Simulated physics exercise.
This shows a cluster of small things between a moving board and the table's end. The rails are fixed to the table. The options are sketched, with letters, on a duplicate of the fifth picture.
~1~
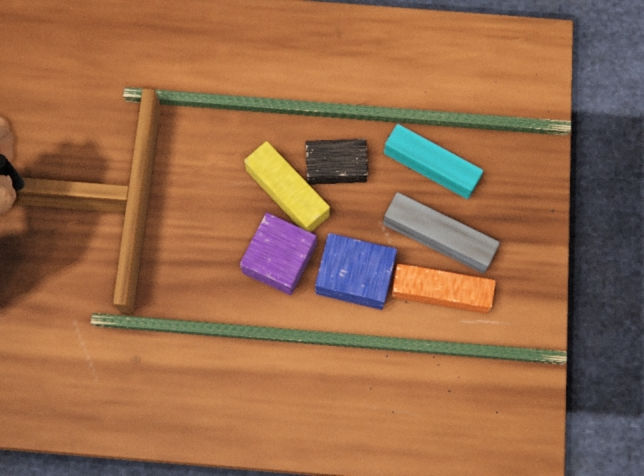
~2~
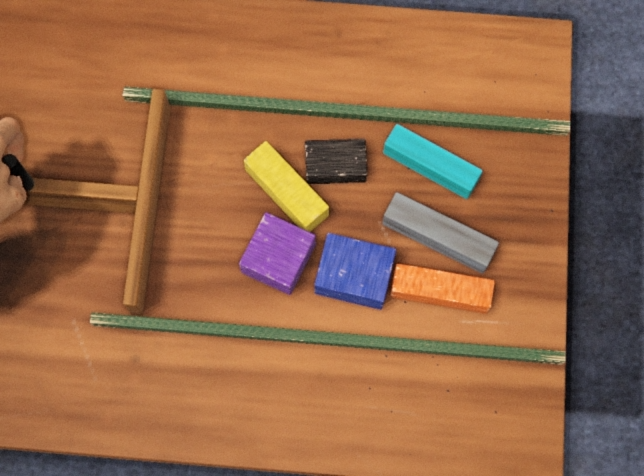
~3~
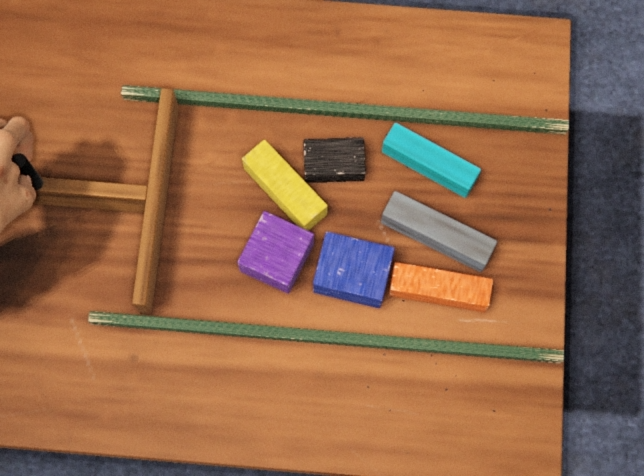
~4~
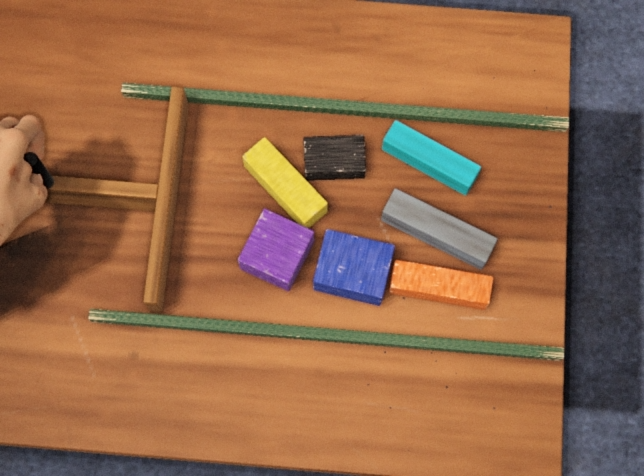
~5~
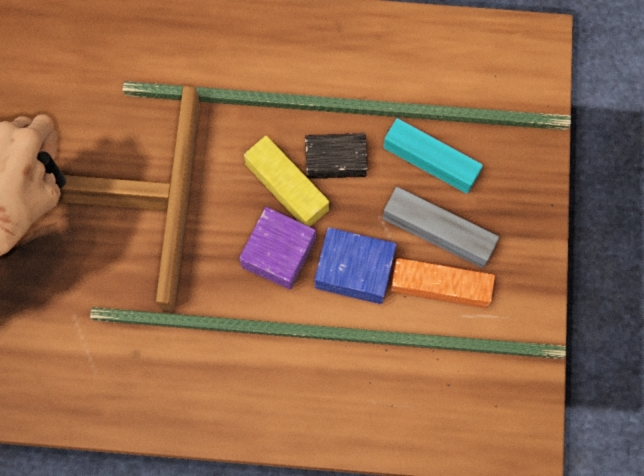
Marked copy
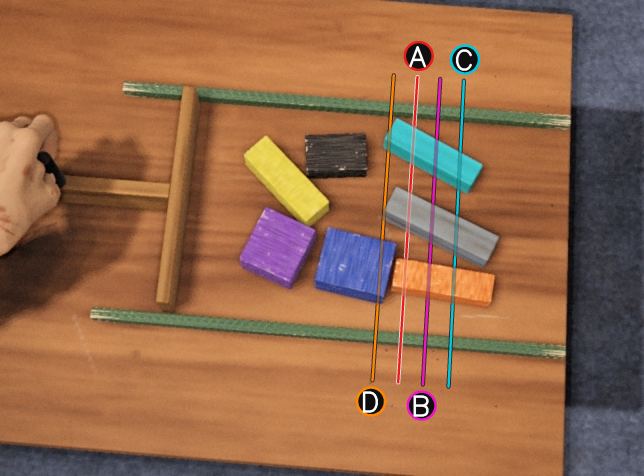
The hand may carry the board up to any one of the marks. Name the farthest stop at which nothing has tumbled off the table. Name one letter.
It should halt at D.
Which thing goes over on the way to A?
It is the orange bar.
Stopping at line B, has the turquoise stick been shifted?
Yes.
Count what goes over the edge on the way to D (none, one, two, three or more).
In all, none.
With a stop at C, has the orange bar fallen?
Yes.
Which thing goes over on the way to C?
It is the orange bar.
On the marked copy, A at (408, 224); B at (432, 226); C at (457, 227); D at (384, 222).
Following D. Soon after the start, board (250, 197); black block (342, 154); purple block (290, 251).
Later, board (325, 203); orange bar (503, 286); turquoise stick (454, 161).
In the end, board (380, 207); orange bar (557, 292); turquoise stick (499, 167); nothing has fallen.
As for the rest, A drops the orange bar; B drops the orange bar; C drops the orange bar.
